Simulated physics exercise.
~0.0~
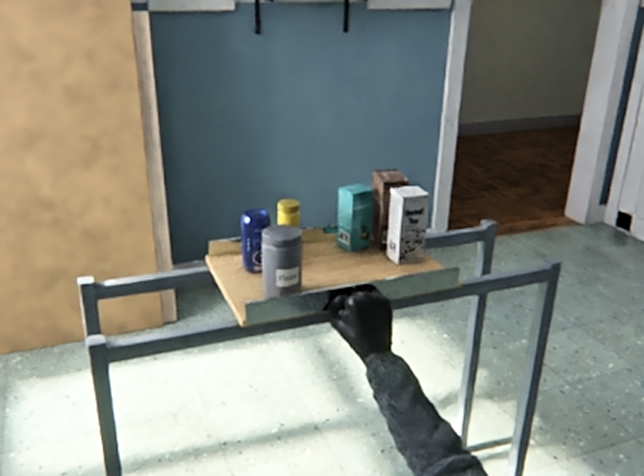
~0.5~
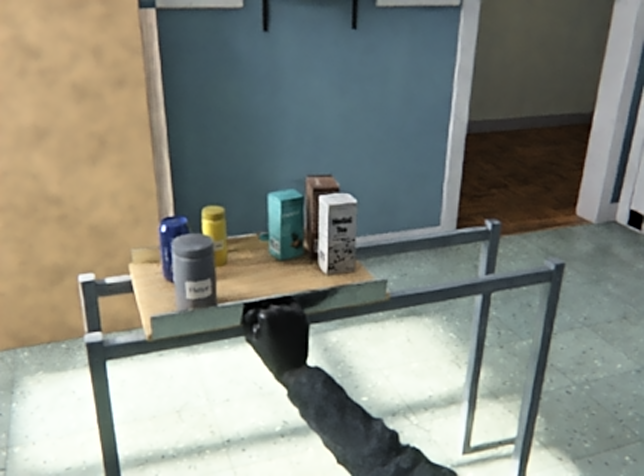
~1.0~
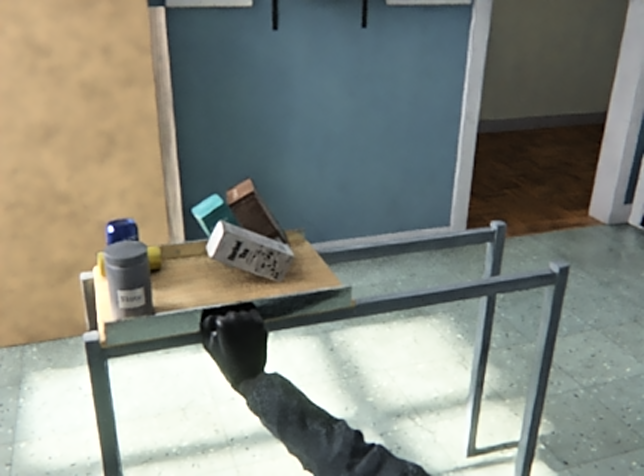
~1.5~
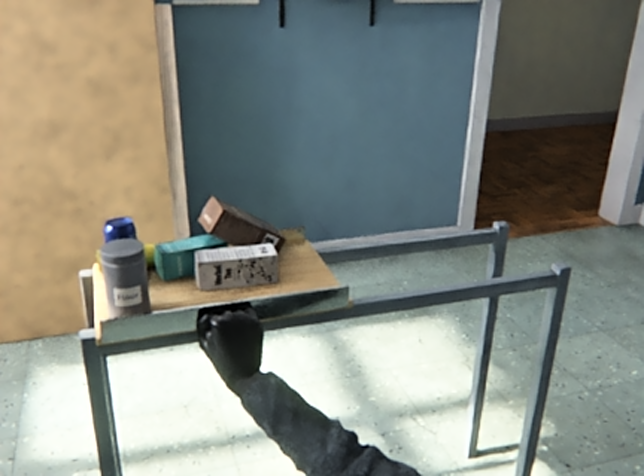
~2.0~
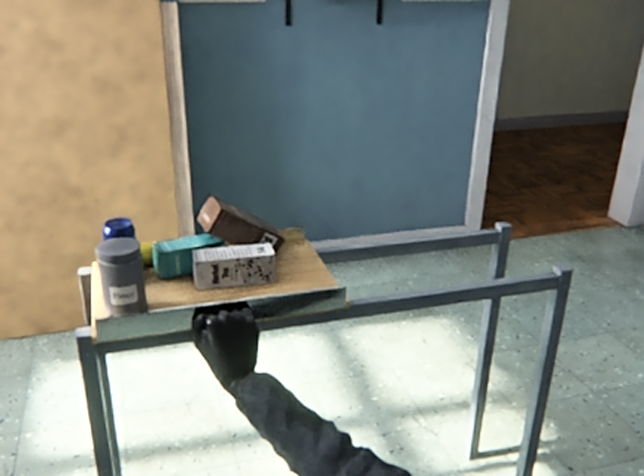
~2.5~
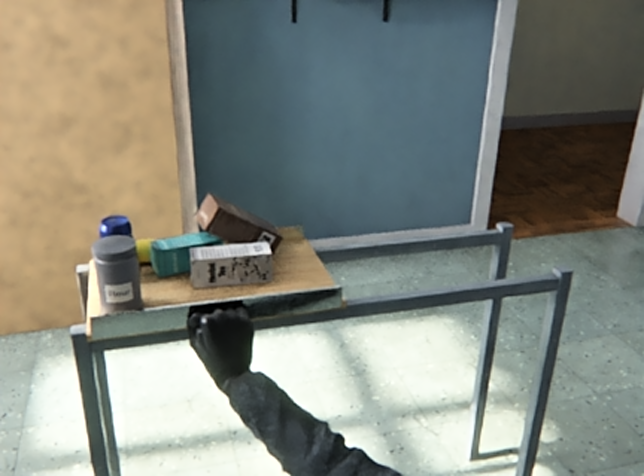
A black-gloved hand grips the front of a wooden tray that sits on a grey metal frame in a sunlit, tiled room, seen from slightly above. On the tray stand a blue can, a yellow shaker and a grey jar at left, with turquoise, brown and white cartons at right. The hand slides the tray left until it stops at the frame's end. The cartons tip leftward and the yellow shaker falls over. The white and turquoise cartons end on their sides, the brown one leaning behind them, all still on the tray, while the jar and can stay upright.
